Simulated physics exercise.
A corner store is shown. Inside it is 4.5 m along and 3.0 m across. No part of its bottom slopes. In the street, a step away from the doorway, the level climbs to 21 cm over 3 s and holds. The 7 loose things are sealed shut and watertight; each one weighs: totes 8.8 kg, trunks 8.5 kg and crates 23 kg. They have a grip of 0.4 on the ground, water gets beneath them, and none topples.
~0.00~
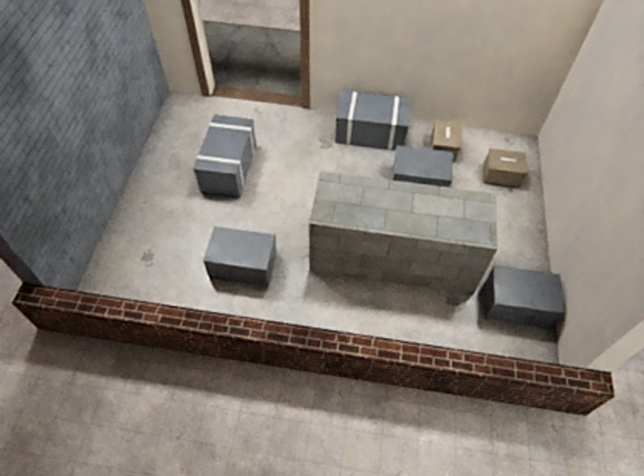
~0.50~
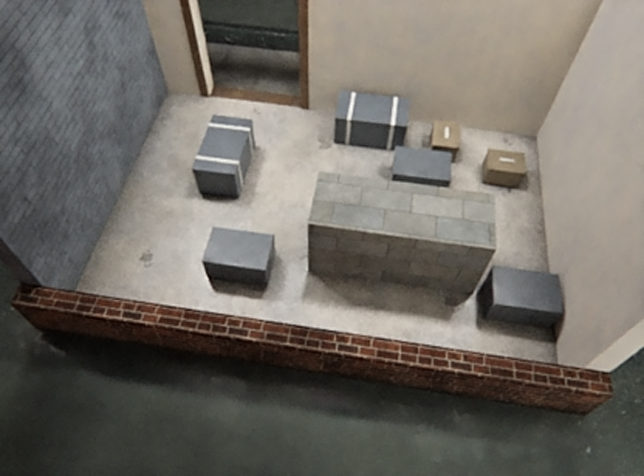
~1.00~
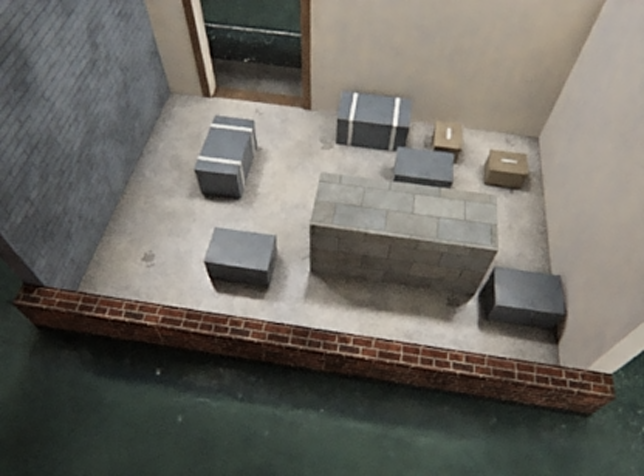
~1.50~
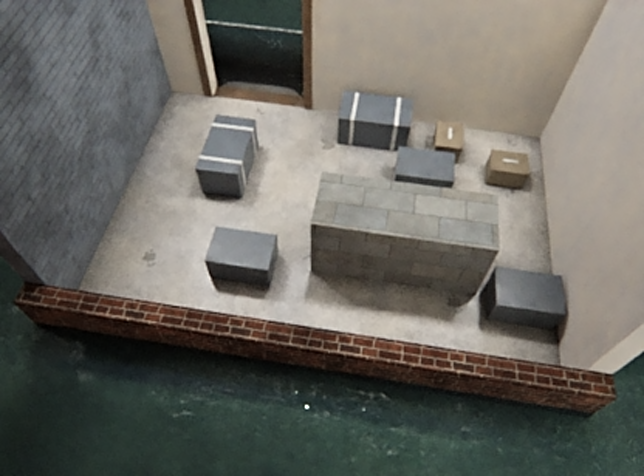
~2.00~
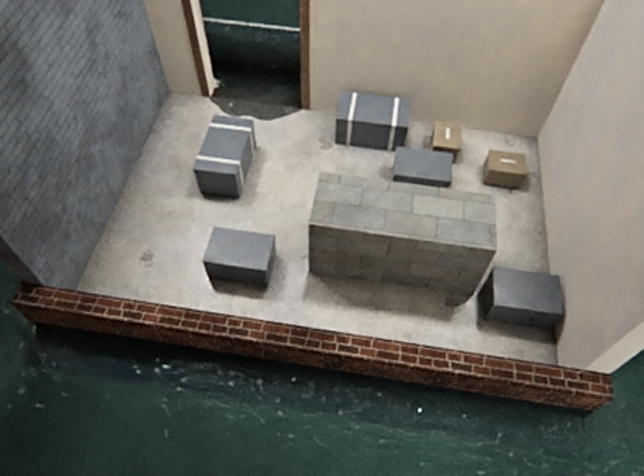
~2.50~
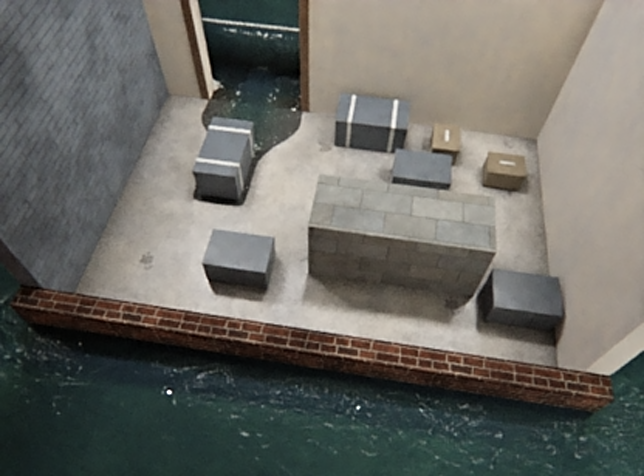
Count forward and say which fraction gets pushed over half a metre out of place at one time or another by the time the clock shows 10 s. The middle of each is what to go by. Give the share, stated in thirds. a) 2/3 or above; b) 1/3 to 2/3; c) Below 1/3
1/3 to 2/3 (b).
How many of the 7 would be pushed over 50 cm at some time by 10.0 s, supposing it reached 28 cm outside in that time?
The answer would then be 6.
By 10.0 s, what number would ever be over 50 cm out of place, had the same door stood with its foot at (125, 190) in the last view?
The answer would then be 5.
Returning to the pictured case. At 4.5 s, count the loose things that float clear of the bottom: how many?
At that moment it comes to 1.
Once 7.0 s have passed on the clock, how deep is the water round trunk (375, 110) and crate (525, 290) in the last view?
I'd put it at 1 cm and 4 cm respectively.
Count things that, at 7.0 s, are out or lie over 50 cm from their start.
Result: 2.
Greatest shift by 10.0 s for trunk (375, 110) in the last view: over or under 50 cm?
I'd say not as far.
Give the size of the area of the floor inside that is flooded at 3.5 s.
Somewhere around 4.0 m2, roughly.
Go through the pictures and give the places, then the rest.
The first frame shows a tote at (508, 160) rests on the ground; a trunk at (374, 108) rests on the ground; water covers 0.0 m2; 0 of 7 have shifted.
The second frame shows a tote at (507, 161) rests on the ground; a trunk at (373, 108), on the bottom; water covers 0.0 m2; 0 of 7 have shifted.
The third frame shows a tote at (509, 162) rests on the ground; a trunk at (375, 109), on the bottom; water covers 0.0 m2; 0 of 7 have shifted.
The fourth frame shows a tote at (510, 162), on the bottom; a trunk at (376, 109) rests on the ground; 0.0 m2 under water; 0 of 7 have shifted.
The fifth frame shows a tote at (508, 162) rests on the ground; a trunk at (374, 109), on the bottom; 0.2 m2 under water; 0 of 7 have shifted.
The sixth frame shows a tote at (507, 164) rests on the ground; a trunk at (373, 111), on the bottom; water covers 0.8 m2; 0 of 7 have shifted.
After 3.5 s 1 of 7 are over 50 cm from their spots; 0 afloat.
After 4.5 s 1 of 7 are over 50 cm from their spots; 1 afloat.
After 7.0 s 2 of 7 are over 50 cm from their spots; 1 afloat.
After 10.0 s 3 of 7 are over 50 cm from their spots, and 3 have been at some point; 3 afloat.
